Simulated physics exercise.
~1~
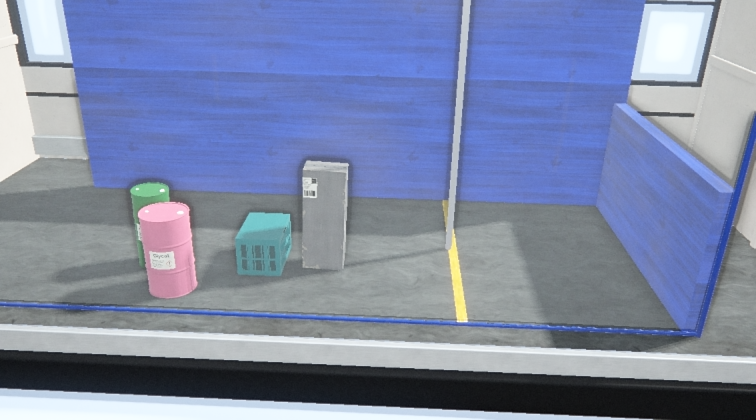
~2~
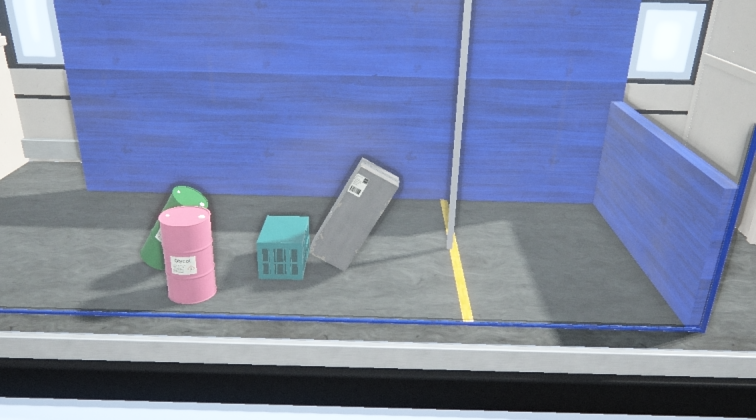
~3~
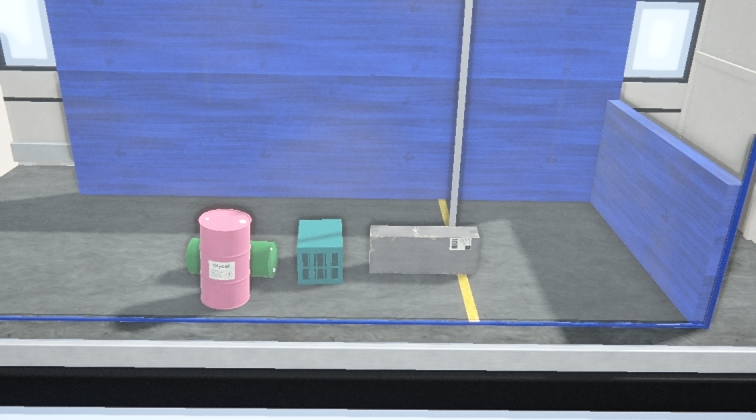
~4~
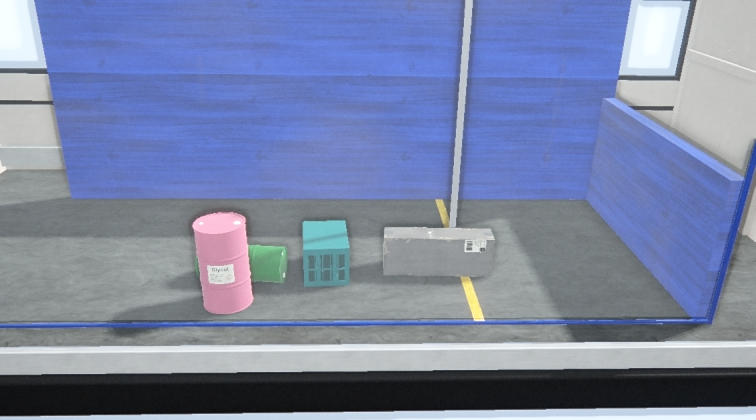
Grey box and green drum toppling rightward as teal crate and pink drum slide upright, all stopping short of the yellow line.
